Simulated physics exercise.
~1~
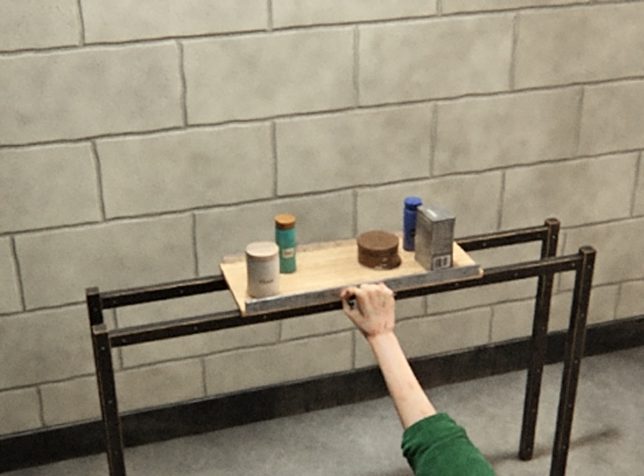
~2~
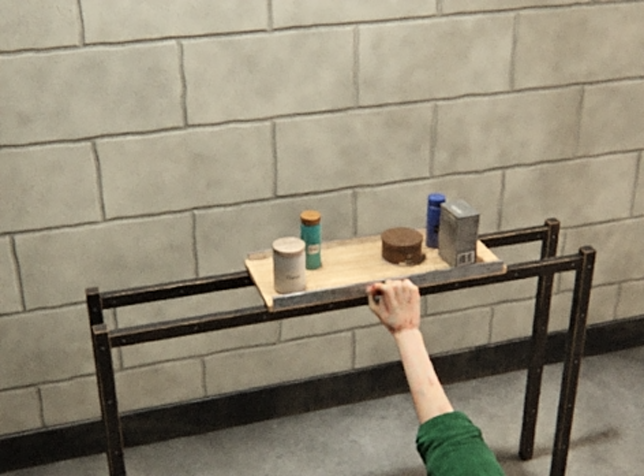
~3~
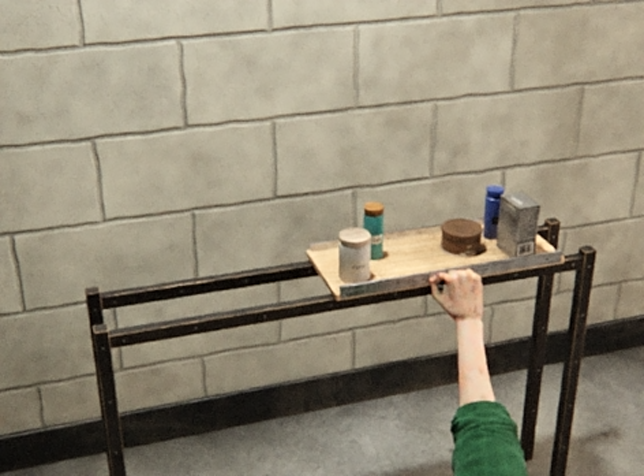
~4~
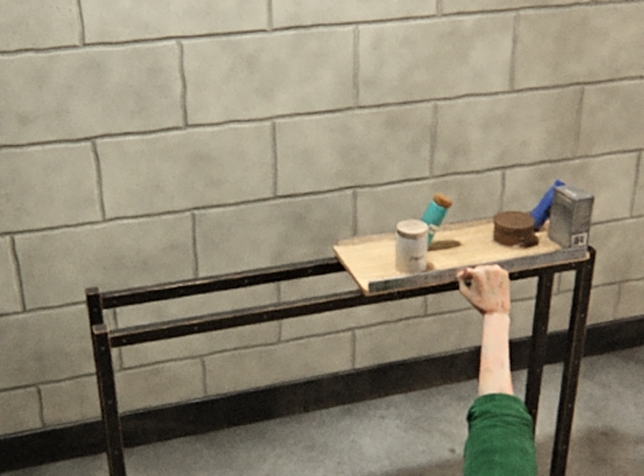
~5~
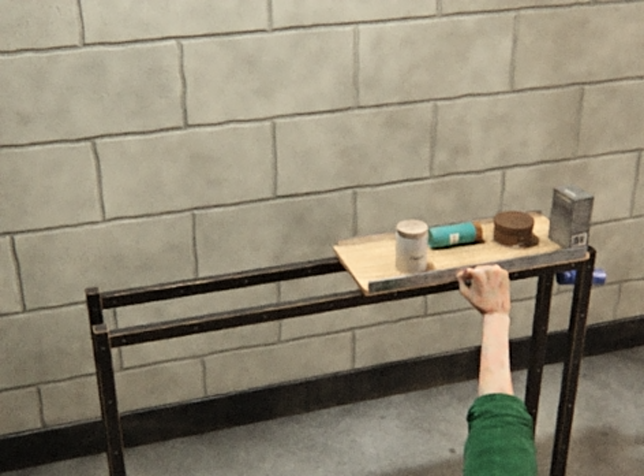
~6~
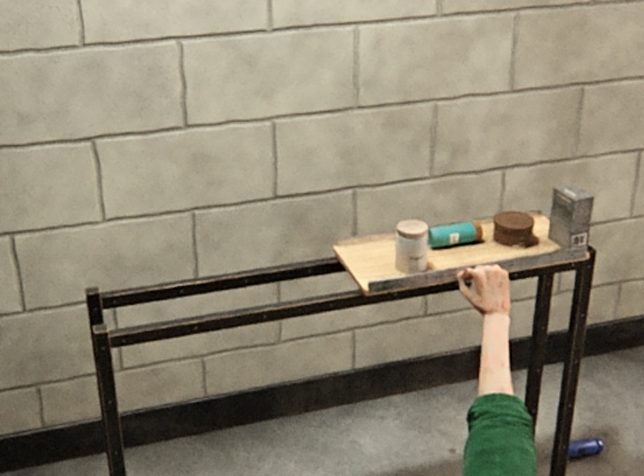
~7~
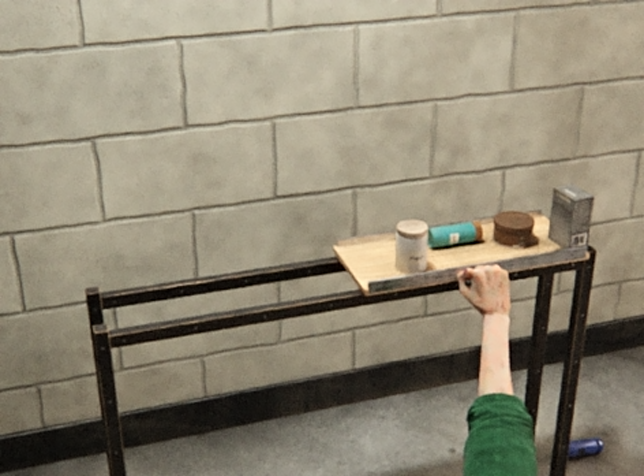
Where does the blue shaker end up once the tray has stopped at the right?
It tips over, drops off the right end of the tray and ends up lying on its side on the floor.
